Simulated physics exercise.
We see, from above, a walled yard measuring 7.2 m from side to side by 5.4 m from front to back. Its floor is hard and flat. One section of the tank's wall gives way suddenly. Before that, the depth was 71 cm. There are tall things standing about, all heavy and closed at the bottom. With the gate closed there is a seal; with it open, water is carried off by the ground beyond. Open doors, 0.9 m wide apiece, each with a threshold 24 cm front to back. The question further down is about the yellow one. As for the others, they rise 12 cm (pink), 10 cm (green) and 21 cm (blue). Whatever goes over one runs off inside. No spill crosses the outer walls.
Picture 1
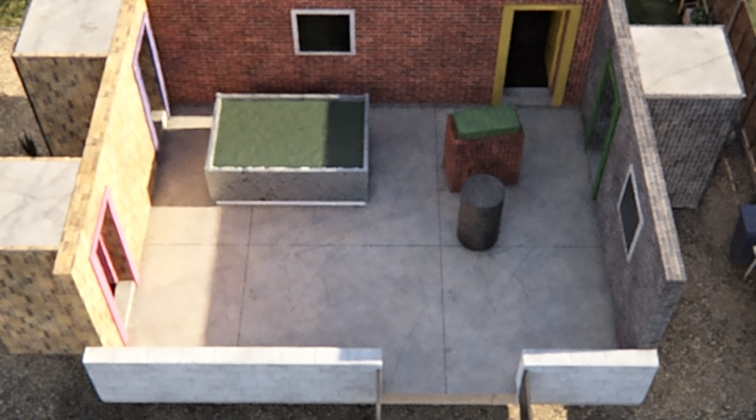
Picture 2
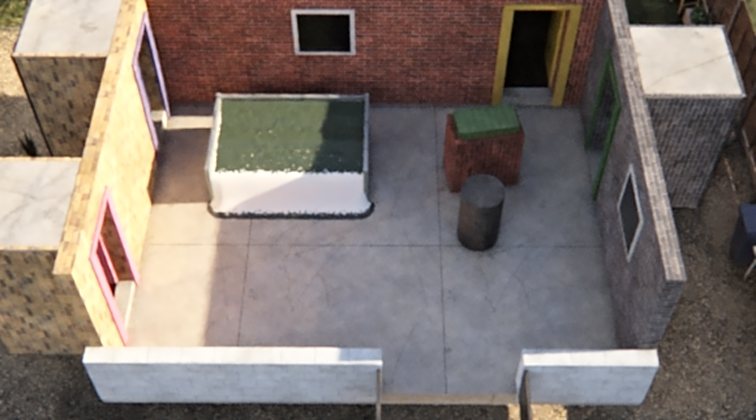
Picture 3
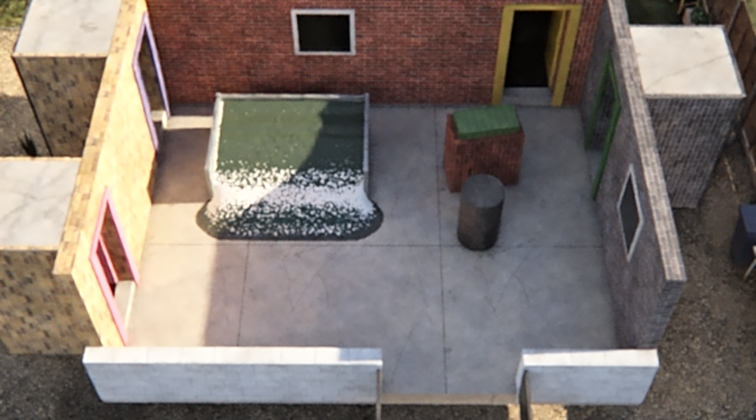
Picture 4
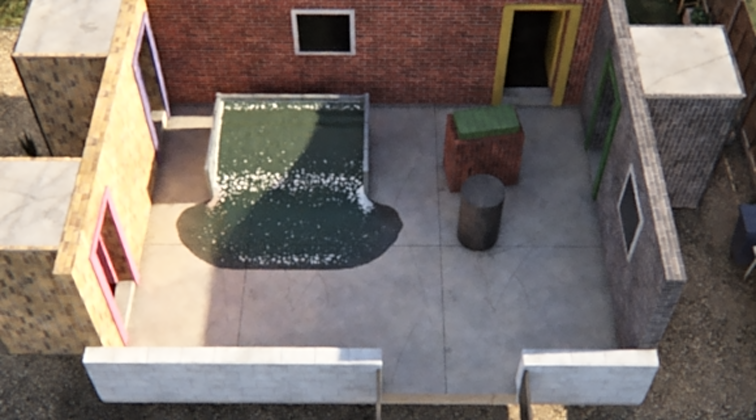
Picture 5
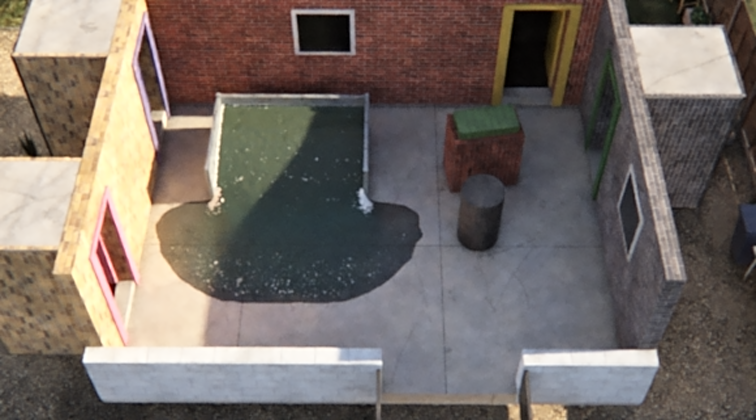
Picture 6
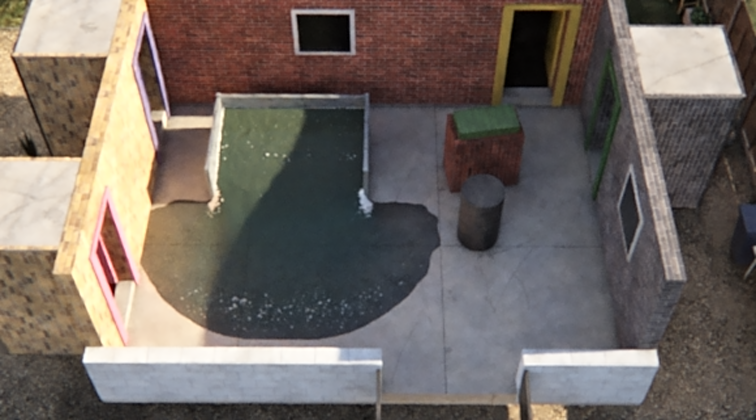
Dark green water pours from the tank's open front and spreads across the yard floor.
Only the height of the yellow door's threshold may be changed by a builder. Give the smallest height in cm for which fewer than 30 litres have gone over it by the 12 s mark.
About 6.5 cm.
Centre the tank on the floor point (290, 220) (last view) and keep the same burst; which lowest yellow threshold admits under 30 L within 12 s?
Roughly 7.5 cm is needed.
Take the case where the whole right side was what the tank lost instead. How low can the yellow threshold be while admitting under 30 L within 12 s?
Required height: Approx. 21 cm.
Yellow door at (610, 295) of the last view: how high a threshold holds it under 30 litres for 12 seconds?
About 7.5 cm.
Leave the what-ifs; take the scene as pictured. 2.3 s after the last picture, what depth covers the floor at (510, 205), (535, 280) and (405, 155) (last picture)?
0, 1 and 0 cm, respectively.
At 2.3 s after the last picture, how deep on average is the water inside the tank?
I'd put it at some 11 centimetres on average.
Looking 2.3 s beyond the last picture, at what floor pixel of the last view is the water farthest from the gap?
At about (614, 379).
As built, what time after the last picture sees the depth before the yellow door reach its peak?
It peaks around 7.5 s.
Then, 0.7 s after the last picture water covers 45 % of the floor, deepest (43 cm) near (271, 377); it has not reached the yellow door.
Then, 2.3 s after the last picture water covers 50 % of the floor, deepest (30 cm) near (233, 377); it has not reached the yellow door.
Then, 11.3 s after the last picture water covers 95 % of the floor, deepest (10 cm) near (461, 158); 8 cm at the yellow door, 0 litres in over its 18 cm threshold.
At the yellow door as built, the water peaked near 12 cm, 7.5 s after the last picture.
Run again over the same 12 s with other heights there, 48 litres in over 5.5 cm, 19 litres over 7.5 cm. The limit of 30 litres is kept from about 6.5 cm up.
